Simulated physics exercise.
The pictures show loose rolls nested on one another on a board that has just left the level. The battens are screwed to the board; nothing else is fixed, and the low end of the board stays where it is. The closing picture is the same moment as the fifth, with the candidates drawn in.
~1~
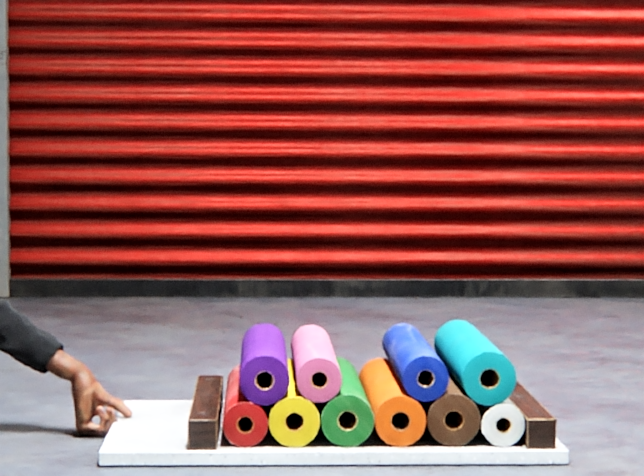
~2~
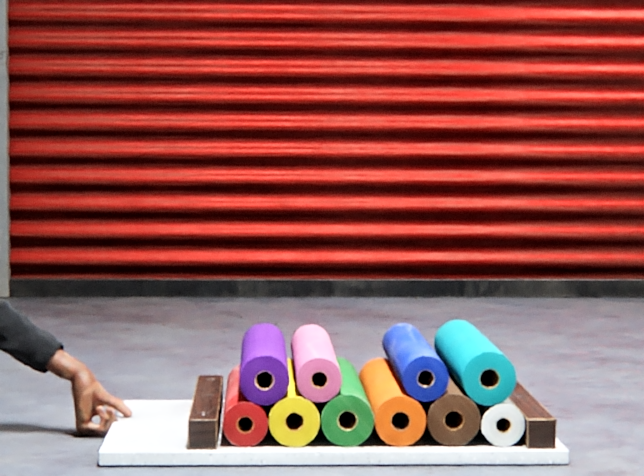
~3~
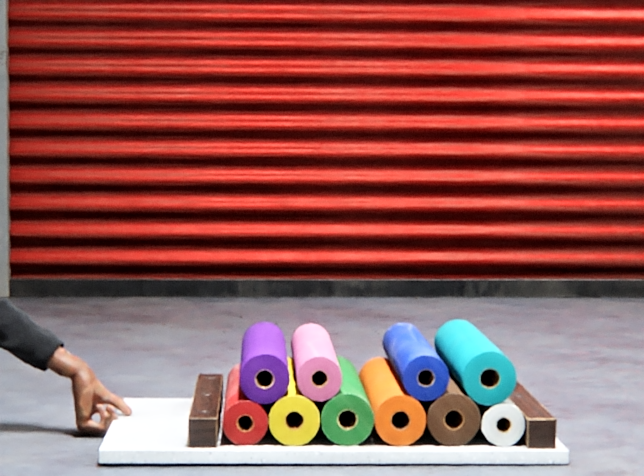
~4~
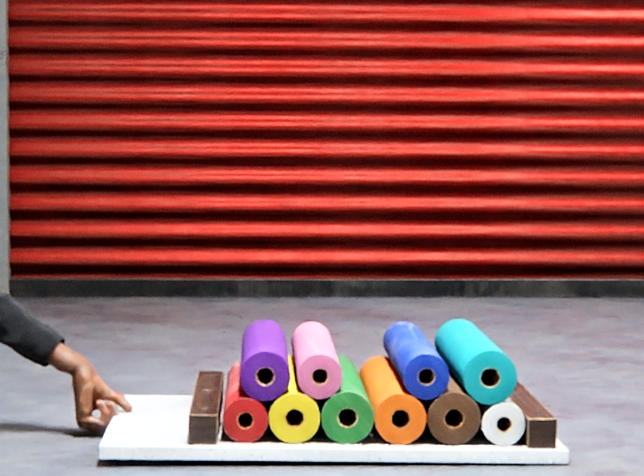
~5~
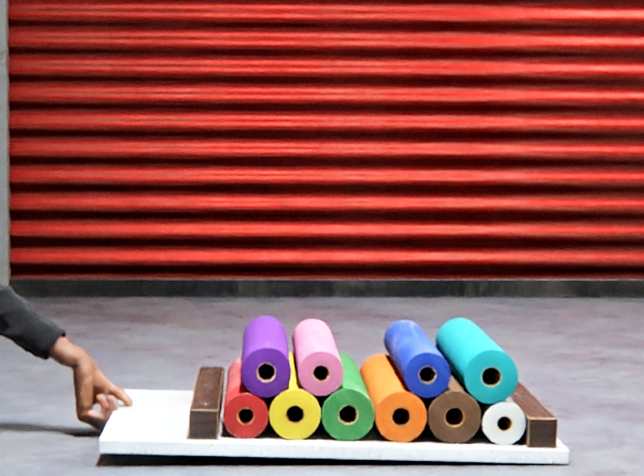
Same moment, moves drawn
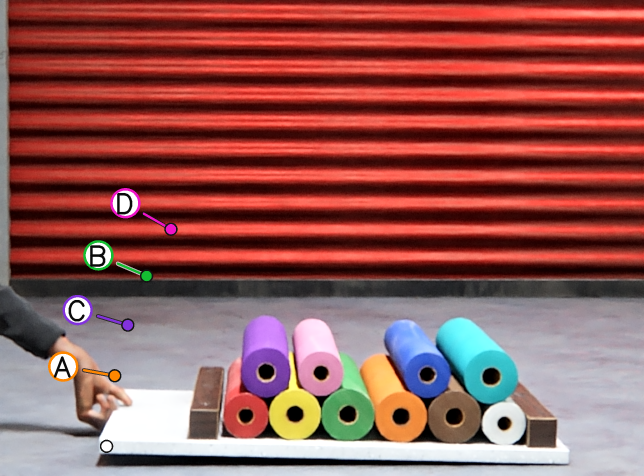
In front of a red roller shutter, a hand slowly lifted the left end of a white board slightly, while the colourful rolls stacked between two brown battens barely shifted.
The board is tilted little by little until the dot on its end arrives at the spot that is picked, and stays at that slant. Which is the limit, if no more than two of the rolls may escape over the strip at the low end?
No higher than D.
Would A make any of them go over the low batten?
At A: No.
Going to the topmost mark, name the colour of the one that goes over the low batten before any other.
First is the turquoise one.
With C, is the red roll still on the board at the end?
The red roll: Yes.
On the copy, A at (115, 376); B at (146, 276); C at (128, 325); D at (171, 229); the white dot at (107, 447).
On D. First, board at 17°.
Then, board at 30°.
Finally, board at 30°, one over the low batten (turquoise).
By contrast, A none over the low batten; B one over the low batten (turquoise); C one over the low batten (turquoise).
